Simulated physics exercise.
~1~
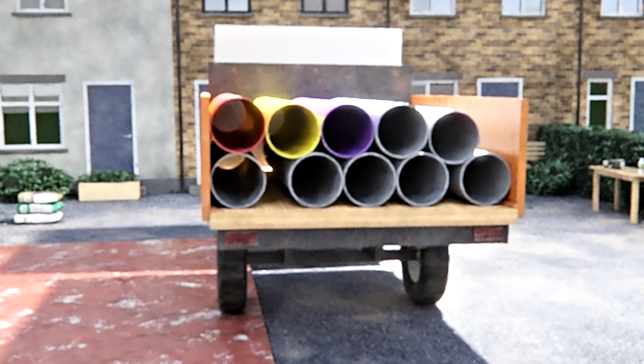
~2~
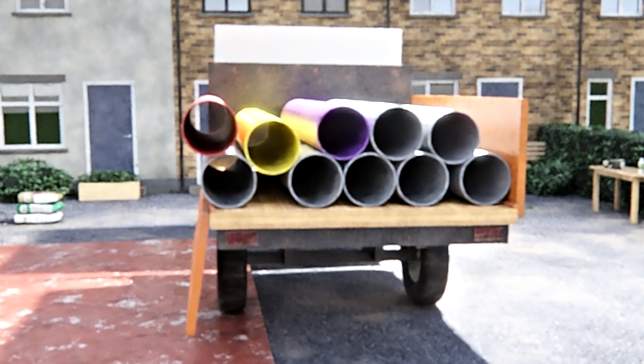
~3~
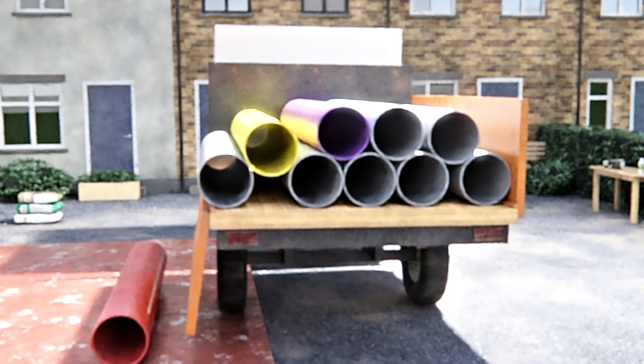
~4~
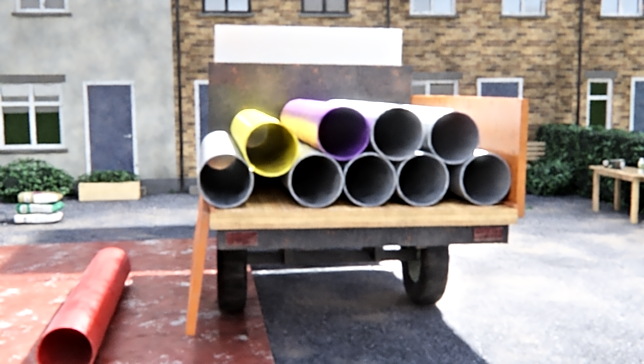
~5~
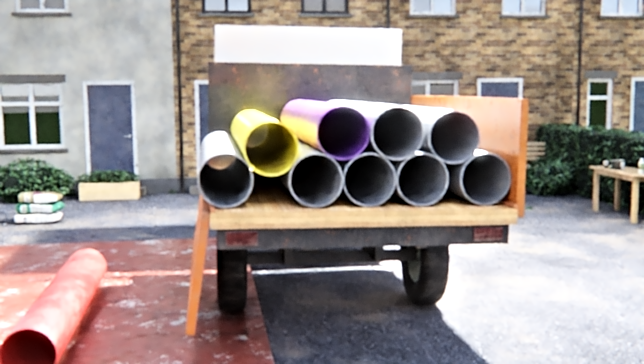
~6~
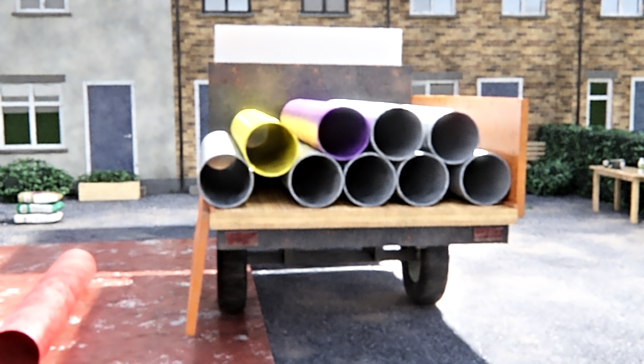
Outside brick houses, a truck's left side drops and a red pipe falls, rolling left.
